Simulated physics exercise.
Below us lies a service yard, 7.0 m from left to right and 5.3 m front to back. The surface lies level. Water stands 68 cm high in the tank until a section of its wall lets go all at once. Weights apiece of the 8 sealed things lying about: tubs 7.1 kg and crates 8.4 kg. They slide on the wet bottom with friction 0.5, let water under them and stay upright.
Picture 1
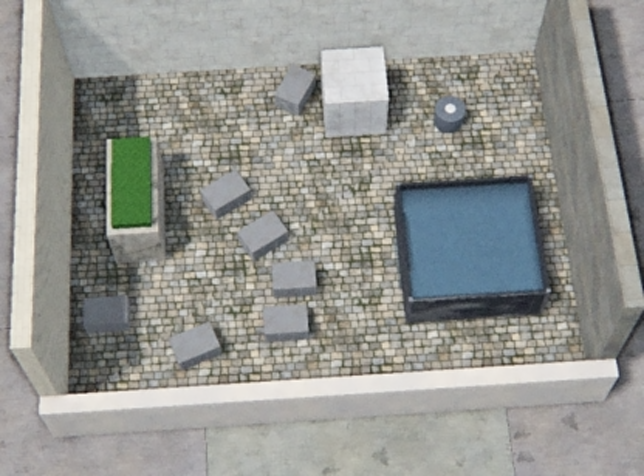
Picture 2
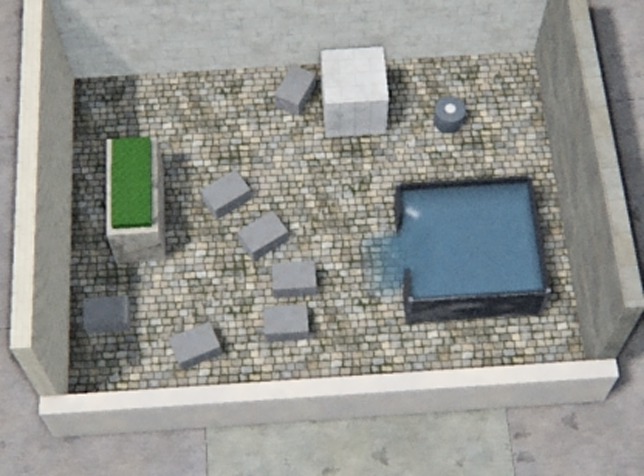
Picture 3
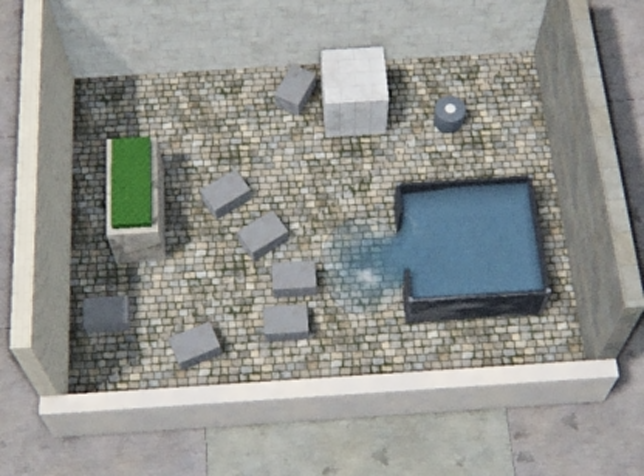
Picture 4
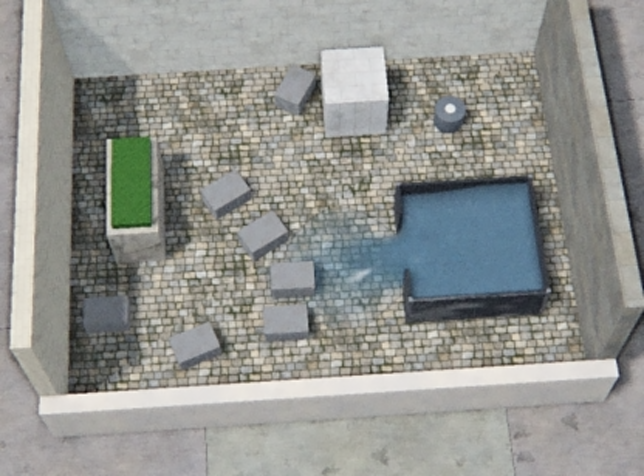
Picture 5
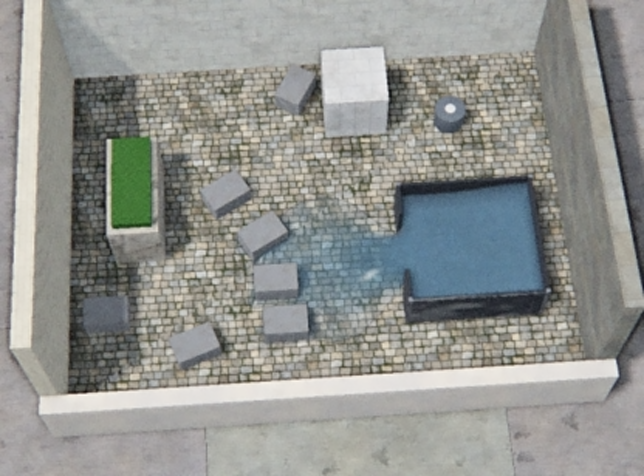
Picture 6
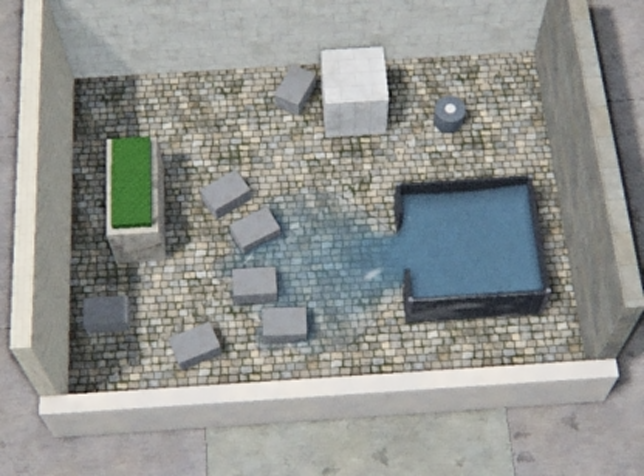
A large dark-walled tank of blue water stands at the right of a level, cobbled yard enclosed by pale walls, seen from high above by a still camera. Grey crates lie scattered across the left and middle, near a grass-topped block, a whitish cube and a small round grey object. Water pours from the tank's left side, spreads leftward across the cobbles, and pushes a few central crates slightly left.
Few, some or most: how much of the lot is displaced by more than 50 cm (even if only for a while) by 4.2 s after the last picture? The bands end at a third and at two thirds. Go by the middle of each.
It is at least two thirds.
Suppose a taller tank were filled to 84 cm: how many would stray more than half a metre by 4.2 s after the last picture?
In that case 6 of them.
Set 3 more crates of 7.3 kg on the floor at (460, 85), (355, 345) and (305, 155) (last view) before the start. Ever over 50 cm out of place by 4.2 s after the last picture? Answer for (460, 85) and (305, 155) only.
In that order: Short of it, less.
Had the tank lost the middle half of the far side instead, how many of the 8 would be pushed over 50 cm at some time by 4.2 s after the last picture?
Then 2.
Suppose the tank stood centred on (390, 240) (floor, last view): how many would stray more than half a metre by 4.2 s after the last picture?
Then 6.
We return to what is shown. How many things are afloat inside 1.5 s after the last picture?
5 of them.
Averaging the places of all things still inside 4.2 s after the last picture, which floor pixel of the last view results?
Around (186, 193).
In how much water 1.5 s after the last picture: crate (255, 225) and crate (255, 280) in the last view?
About 12 and 7 cm.
Then, 0.4 s after the last picture 3 of 8 are over 50 cm from their spots; 0 afloat.
Then, 1.5 s after the last picture 5 of 8 are over 50 cm from their spots; 5 afloat.
Then, 2.8 s after the last picture 5 of 8 are over 50 cm from their spots; 6 afloat.
Then, 4.2 s after the last picture 6 of 8 are over 50 cm from their spots, and 6 have been at some point; 7 afloat.
